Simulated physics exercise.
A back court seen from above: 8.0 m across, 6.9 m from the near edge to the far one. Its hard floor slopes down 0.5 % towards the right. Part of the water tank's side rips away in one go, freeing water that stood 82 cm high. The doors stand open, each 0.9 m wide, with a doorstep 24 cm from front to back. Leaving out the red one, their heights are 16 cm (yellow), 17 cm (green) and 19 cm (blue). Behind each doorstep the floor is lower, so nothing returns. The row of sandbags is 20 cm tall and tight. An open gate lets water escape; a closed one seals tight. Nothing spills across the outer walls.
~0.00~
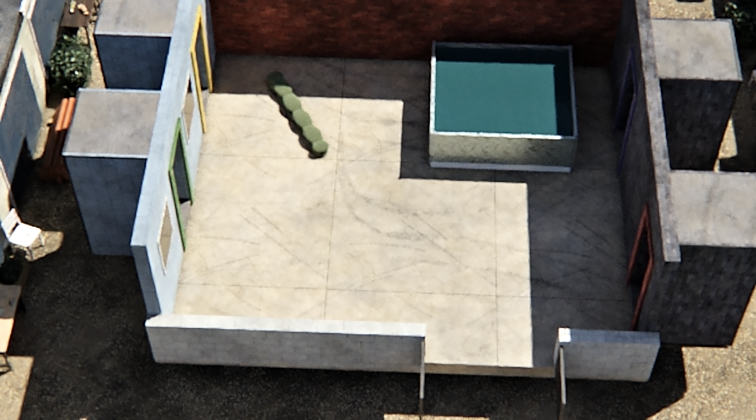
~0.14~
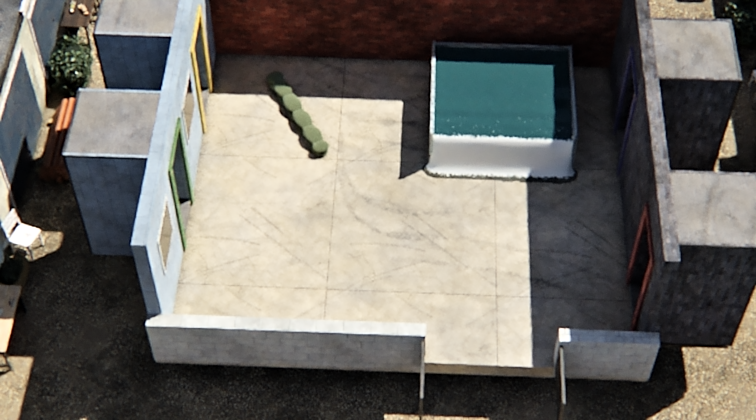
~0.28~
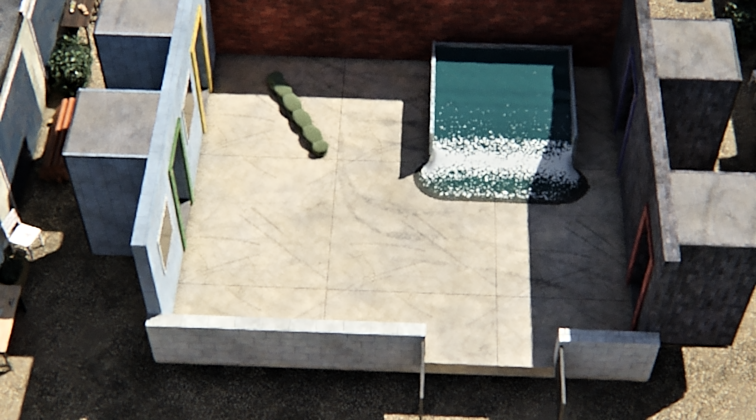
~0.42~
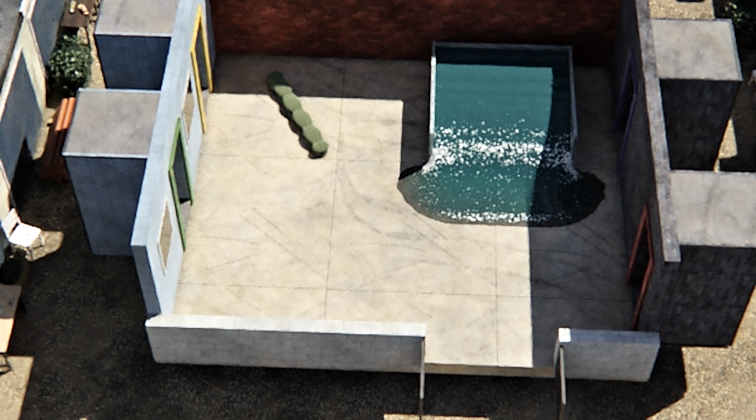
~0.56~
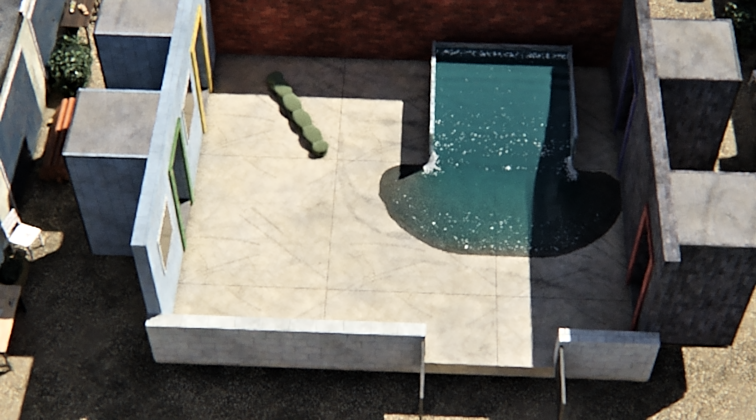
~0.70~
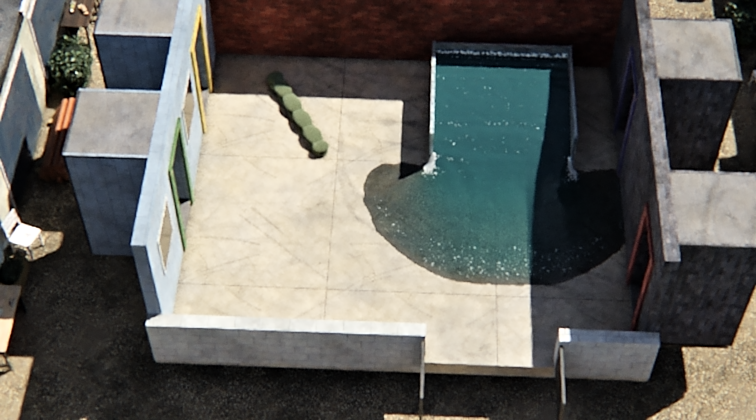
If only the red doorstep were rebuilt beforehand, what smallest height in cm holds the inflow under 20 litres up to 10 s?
About 29 cm.
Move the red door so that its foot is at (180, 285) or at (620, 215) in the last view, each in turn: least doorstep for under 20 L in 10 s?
About 13.5 and 11.0 cm.
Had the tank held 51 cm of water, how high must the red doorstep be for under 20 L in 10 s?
Then roughly 16 cm.
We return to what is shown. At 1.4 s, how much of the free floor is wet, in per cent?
About 40 per cent.
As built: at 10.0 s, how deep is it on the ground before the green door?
About 5.5 cm.
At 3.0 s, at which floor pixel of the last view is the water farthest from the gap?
Around (169, 340).
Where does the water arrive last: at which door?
Last comes the yellow one.
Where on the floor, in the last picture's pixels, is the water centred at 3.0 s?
Near (489, 230).
After 1.4 s water covers 40 % of the floor, deepest (34 cm) near (521, 175); 11 cm at the red door, 0 litres in over its 8 cm doorstep.
After 3.0 s water covers 50 % of the floor, deepest (38 cm) near (632, 358); 28 cm at the red door, 65 litres in over its 8 cm doorstep.
After 10.0 s water covers 90 % of the floor, deepest (17 cm) near (217, 55); 6 cm at the red door, 278 litres in over its 8 cm doorstep.
At the red door as built, the water arrived by 1.1 s and peaked near 28 cm at 3.0 s.
With a doorstep of 23 cm, 47 litres would have come in within the 10 s; with 31.5 cm, 12 litres. So under 20 litres takes about 29 cm.
